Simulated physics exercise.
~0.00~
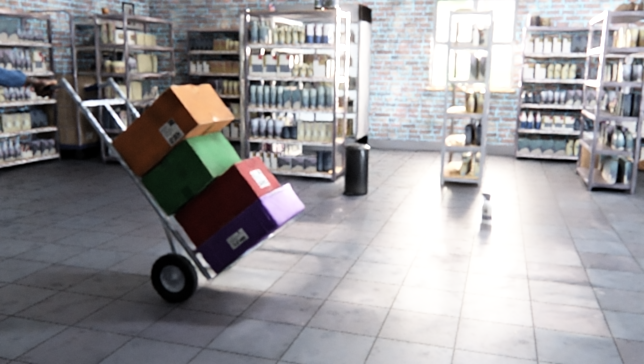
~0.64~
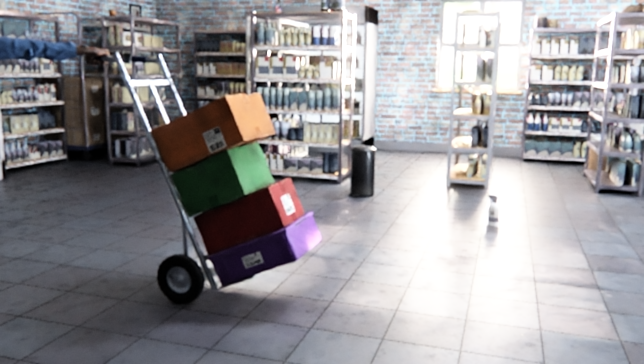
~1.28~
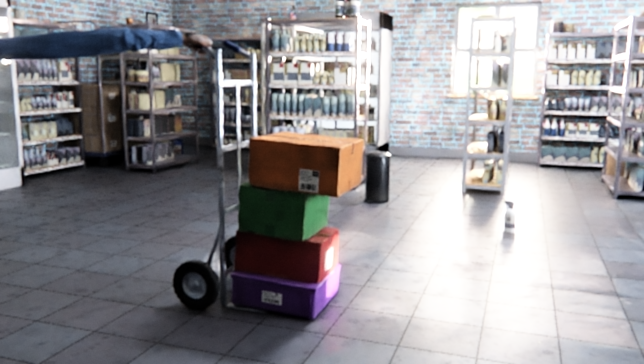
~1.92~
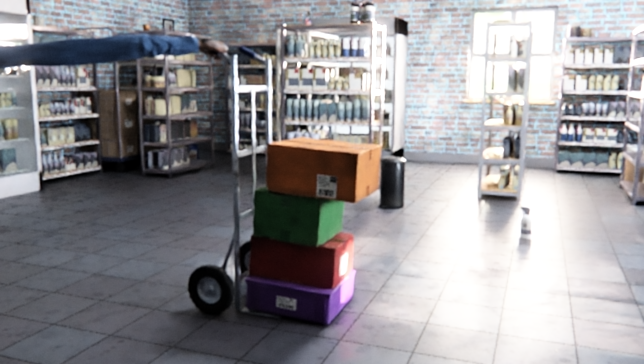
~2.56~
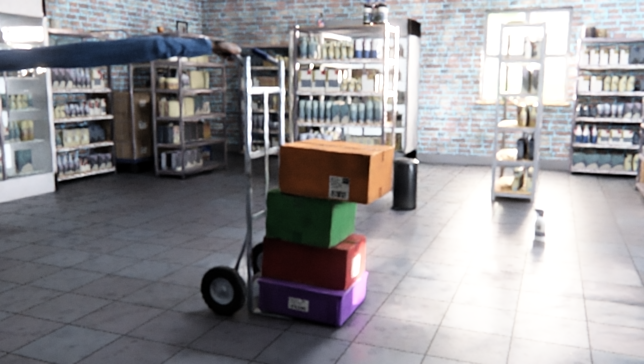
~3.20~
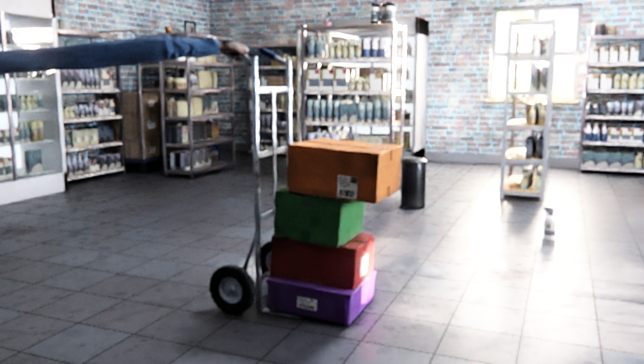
A tilted hand truck carrying four stacked boxes swings upright, and the boxes stay stacked.
